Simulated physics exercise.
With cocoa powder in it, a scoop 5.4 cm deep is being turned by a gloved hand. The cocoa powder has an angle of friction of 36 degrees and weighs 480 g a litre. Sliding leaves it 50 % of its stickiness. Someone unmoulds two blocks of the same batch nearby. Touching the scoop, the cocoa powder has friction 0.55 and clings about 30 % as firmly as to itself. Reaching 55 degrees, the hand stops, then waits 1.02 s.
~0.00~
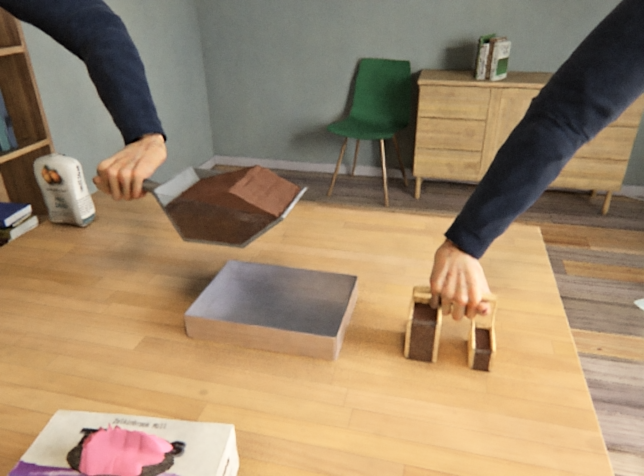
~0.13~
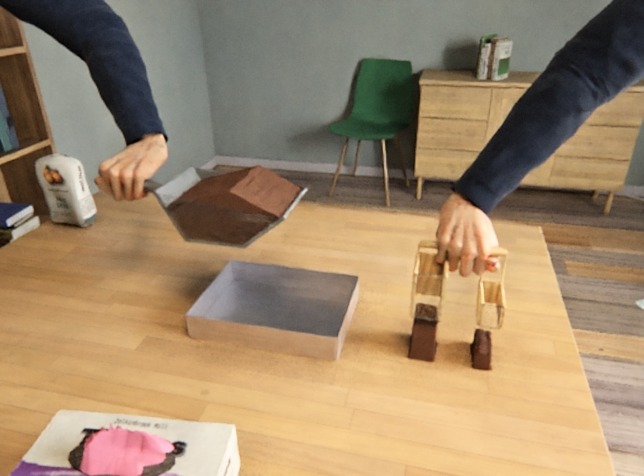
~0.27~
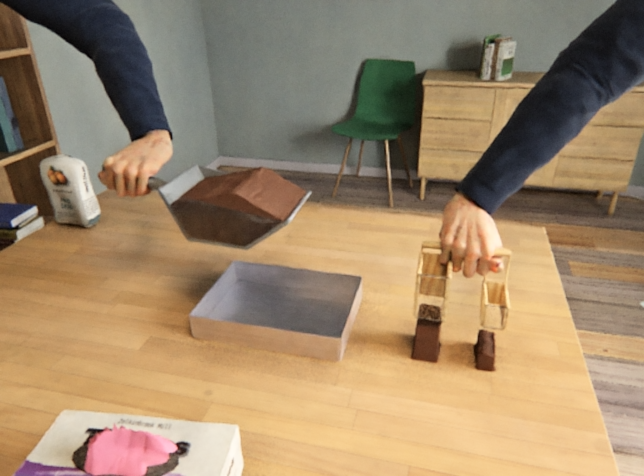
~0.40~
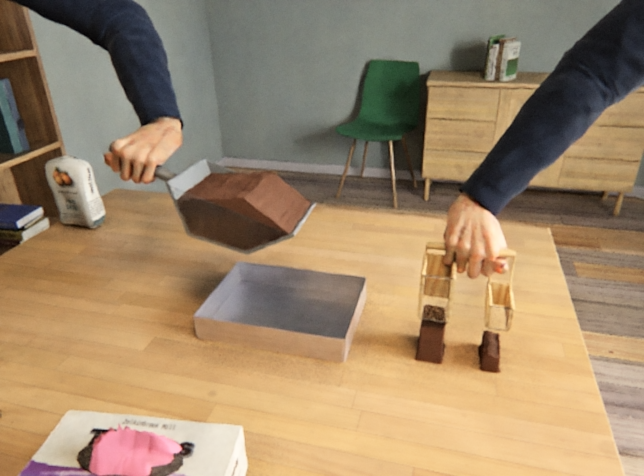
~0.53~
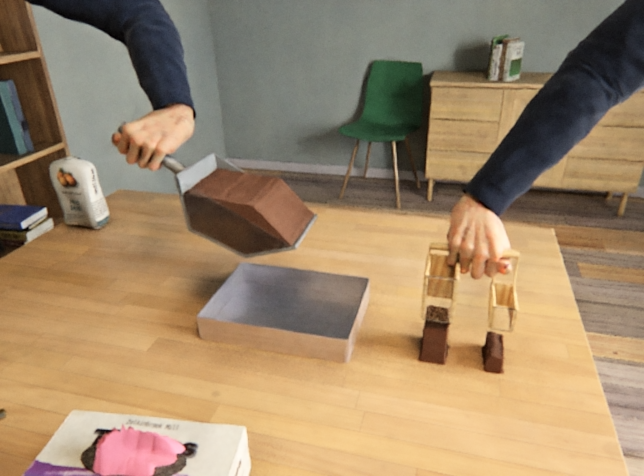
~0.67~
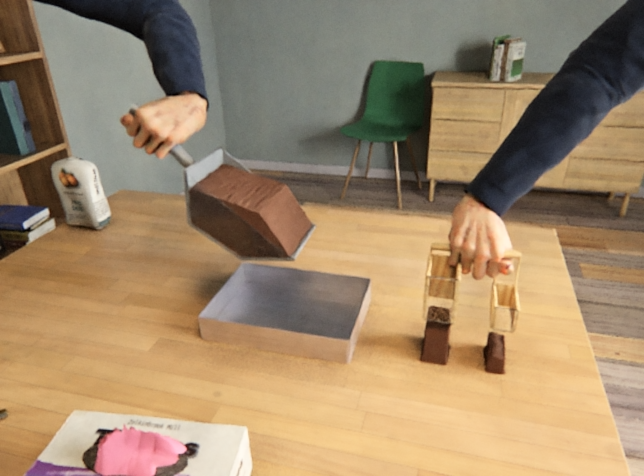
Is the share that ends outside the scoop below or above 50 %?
It lands beneath 50 per cent.
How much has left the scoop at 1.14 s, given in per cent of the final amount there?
Roughly 0 per cent.
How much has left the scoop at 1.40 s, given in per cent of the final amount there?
Close to 0 in a hundred.
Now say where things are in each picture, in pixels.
The first frame shows lip at (281, 217), tilt 0 degrees; highest point of the cocoa powder at (223, 192); test blocks 6.7 cm, 3.1 cm high (left to right).
The second frame shows lip at (282, 217), tilt 0 degrees; highest point of the cocoa powder at (224, 192); test blocks 6.7 cm, 3.1 cm high (left to right).
The third frame shows lip at (286, 221), tilt 3 degrees; highest point of the cocoa powder at (232, 194); test blocks 6.7 cm, 3.1 cm high (left to right).
The fourth frame shows lip at (291, 234), tilt 12 degrees; highest point of the cocoa powder at (241, 199); test blocks 6.7 cm, 3.1 cm high (left to right).
The fifth frame shows lip at (294, 246), tilt 22 degrees; highest point of the cocoa powder at (183, 194); test blocks 6.7 cm, 3.1 cm high (left to right).
The sixth frame shows lip at (292, 257), tilt 32 degrees; highest point of the cocoa powder at (195, 190); test blocks 6.7 cm, 3.1 cm high (left to right).
By 0.89 s, the scoop is at 49 degrees and 0 % has left it.
By 1.14 s, the scoop is at 55 degrees and 0 % has left it.
By 1.40 s, the scoop is at 55 degrees and 0 % has left it.
By 1.65 s, the scoop is at 55 degrees and 19 % has left it.
By 2.04 s, at the end, the scoop is at 55 degrees and 40 % has left it.
